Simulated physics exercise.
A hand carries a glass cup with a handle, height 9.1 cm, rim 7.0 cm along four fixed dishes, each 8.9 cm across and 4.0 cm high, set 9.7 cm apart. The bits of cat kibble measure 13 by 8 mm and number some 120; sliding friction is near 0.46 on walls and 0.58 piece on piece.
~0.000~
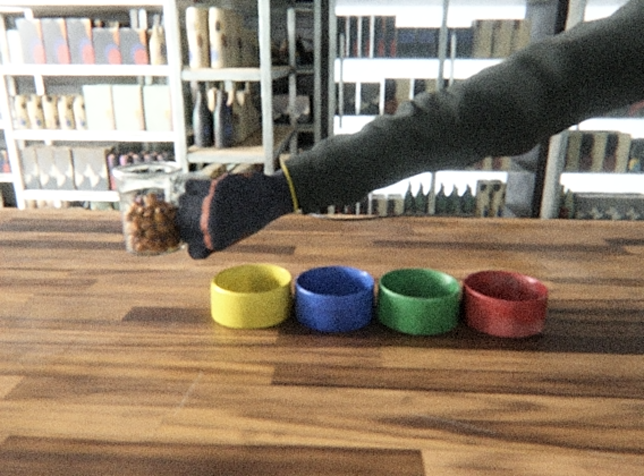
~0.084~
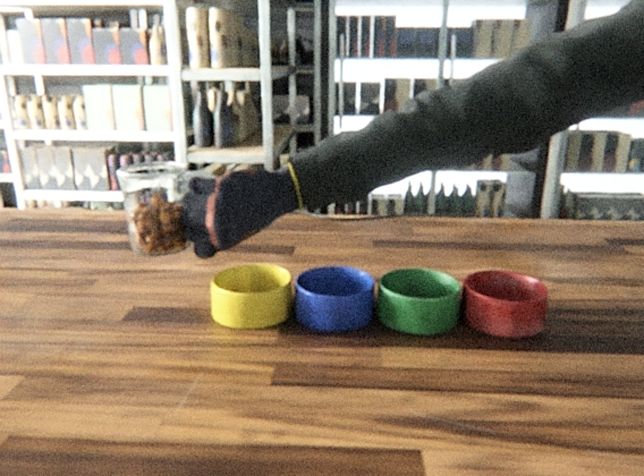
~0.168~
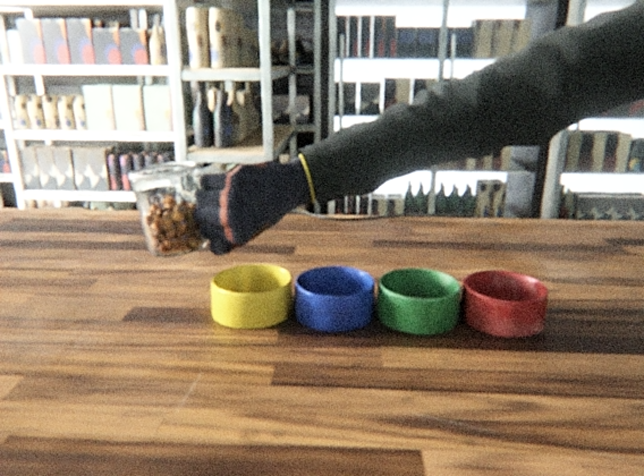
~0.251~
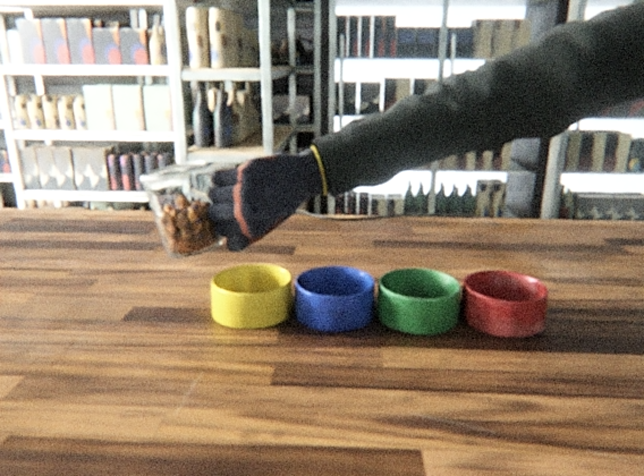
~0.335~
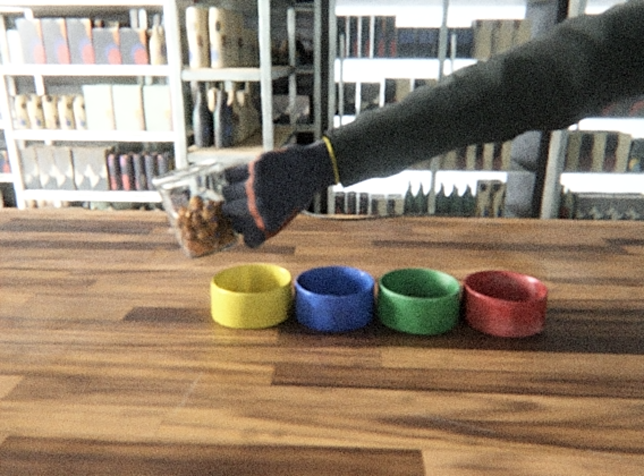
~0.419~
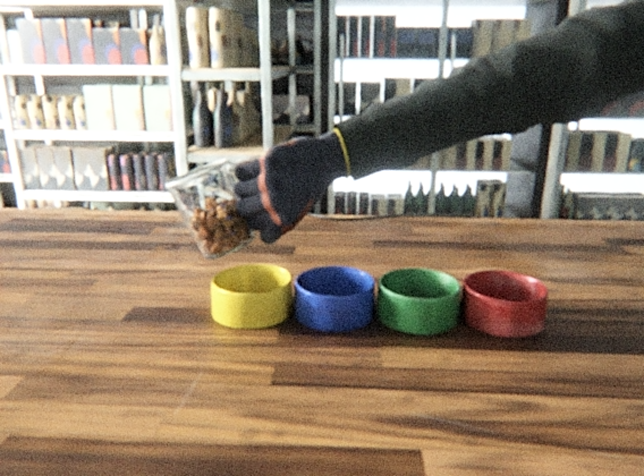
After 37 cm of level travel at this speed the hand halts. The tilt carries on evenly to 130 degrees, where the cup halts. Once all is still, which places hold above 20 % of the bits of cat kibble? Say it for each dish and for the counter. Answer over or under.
Red: Under, blue: Under, green: Over, yellow: Under, counter: Under.
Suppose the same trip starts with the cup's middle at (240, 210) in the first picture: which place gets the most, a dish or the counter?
The winner: Red.
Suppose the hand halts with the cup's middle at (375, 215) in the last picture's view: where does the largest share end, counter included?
The winner: Blue.
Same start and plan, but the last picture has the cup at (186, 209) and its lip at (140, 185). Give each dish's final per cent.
Red 0; blue 50; green 0; yellow 30.
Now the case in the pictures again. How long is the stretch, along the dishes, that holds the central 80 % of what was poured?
About 5 cm.
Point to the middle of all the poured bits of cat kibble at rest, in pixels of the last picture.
Near (423, 299).
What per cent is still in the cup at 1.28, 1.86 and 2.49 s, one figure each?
About 100, 95, 0.
After 1.28 s, tilt 72 degrees; cup holds 100 %.
After 1.86 s, tilt 106 degrees; cup holds 95 %.
After 2.49 s, tilt 130 degrees; cup holds 0 %, green 100 %.
By 2.8 s all is still; red 0 %, blue 0 %, green 100 %, yellow 0 %, counter 0 %.
